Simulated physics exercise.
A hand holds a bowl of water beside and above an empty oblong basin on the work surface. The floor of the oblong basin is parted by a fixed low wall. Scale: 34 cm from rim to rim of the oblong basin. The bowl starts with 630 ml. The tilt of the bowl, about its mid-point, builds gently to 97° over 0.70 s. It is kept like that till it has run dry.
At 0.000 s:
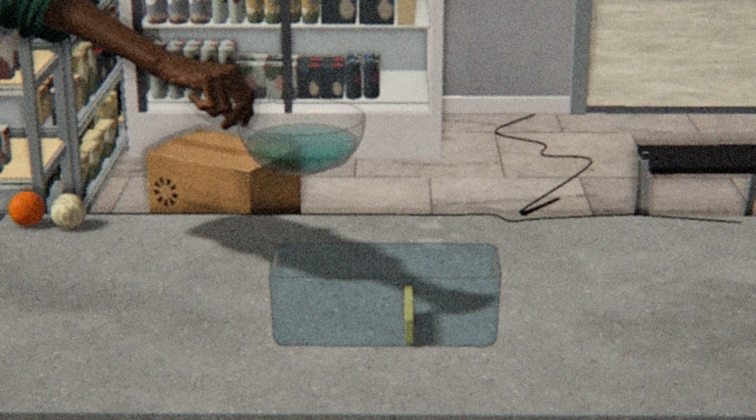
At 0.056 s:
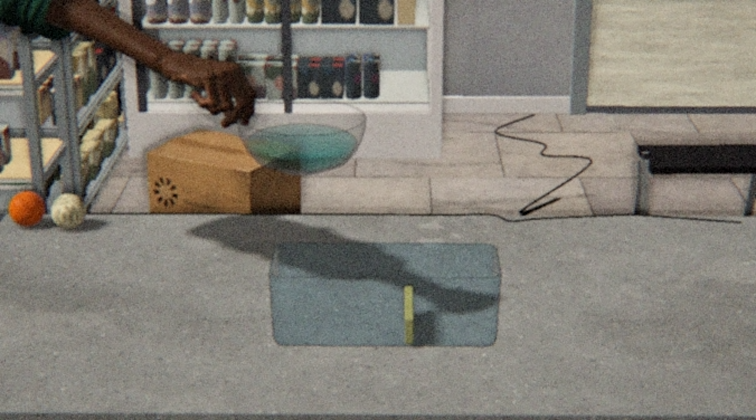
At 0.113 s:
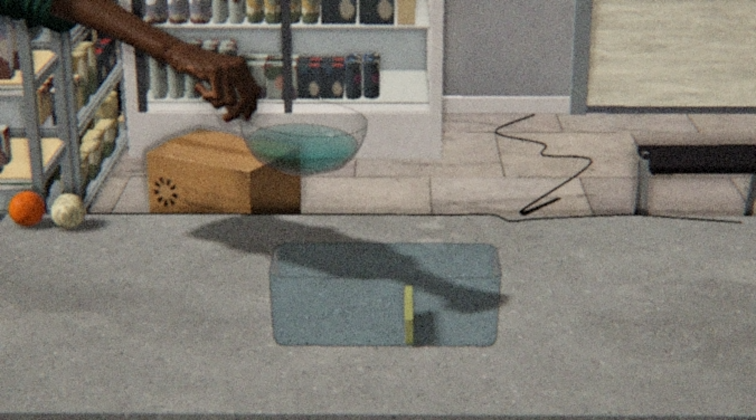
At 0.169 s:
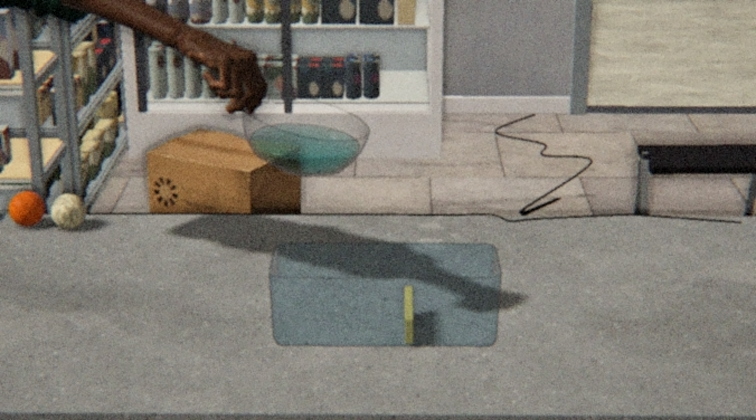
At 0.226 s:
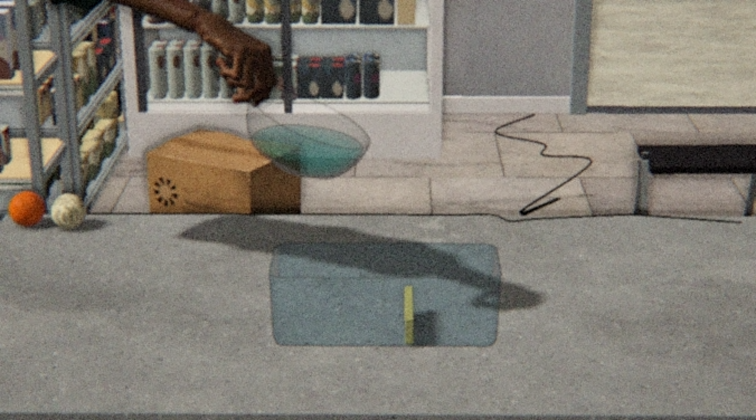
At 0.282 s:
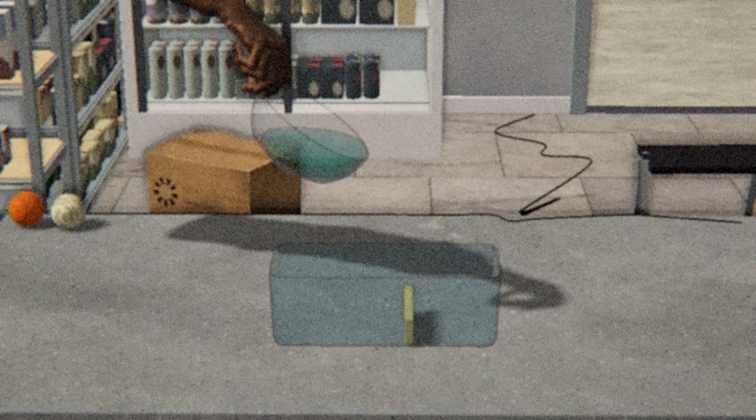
Hand tilting a clear bowl of blue-green water gradually to the right, above a transparent oblong basin on a grey work surface.
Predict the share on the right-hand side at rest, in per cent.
About 30 per cent.
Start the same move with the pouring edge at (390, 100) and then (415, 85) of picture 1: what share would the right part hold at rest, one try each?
In turn about 60 and 70 per cent.
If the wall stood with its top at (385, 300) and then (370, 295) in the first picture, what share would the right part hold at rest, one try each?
In turn about 60 and 75 per cent.
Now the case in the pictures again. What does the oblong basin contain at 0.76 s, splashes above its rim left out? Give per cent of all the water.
Some 90 per cent.
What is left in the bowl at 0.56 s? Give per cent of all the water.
Near 18 in a hundred.
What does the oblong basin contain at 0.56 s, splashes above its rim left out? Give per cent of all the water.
Near 28 in a hundred.
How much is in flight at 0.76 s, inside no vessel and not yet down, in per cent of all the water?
Near 9 in a hundred.
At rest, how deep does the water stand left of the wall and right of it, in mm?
Left about 18 mm, right about 12 mm.
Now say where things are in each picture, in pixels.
In the first picture, tilt 0°; pouring edge (365, 118); surface from (246, 138) to (358, 139); the oblong basin's rim runs from (272, 261) to (498, 262); the wall's top is at (409, 303).
In the second picture, tilt 2°; pouring edge (365, 119); surface from (246, 138) to (358, 139).
In the third picture, tilt 6°; pouring edge (367, 124); surface from (247, 135) to (359, 142).
In the fourth picture, tilt 13°; pouring edge (369, 132); surface from (250, 134) to (361, 144).
In the fifth picture, tilt 23°; pouring edge (369, 143); surface from (253, 134) to (364, 146).
In the sixth picture, tilt 34°; pouring edge (368, 155); surface from (261, 135) to (369, 148).
After 0.56 s the tilt is 87° and 17 per cent is still to pour, 13 is left of the wall and 15 right of it.
After 0.76 s the tilt is 97° and 2 per cent is still to pour, 60 is left of the wall and 29 right of it.
After 0.97 s the tilt is 97° and 0 per cent is still to pour, 67 is left of the wall and 29 right of it.
After 1.20 s the tilt is 97° and 0 per cent is still to pour, 66 is left of the wall and 30 right of it.
In the end 66 per cent lies left of the wall, 30 right of it and 4 outside.
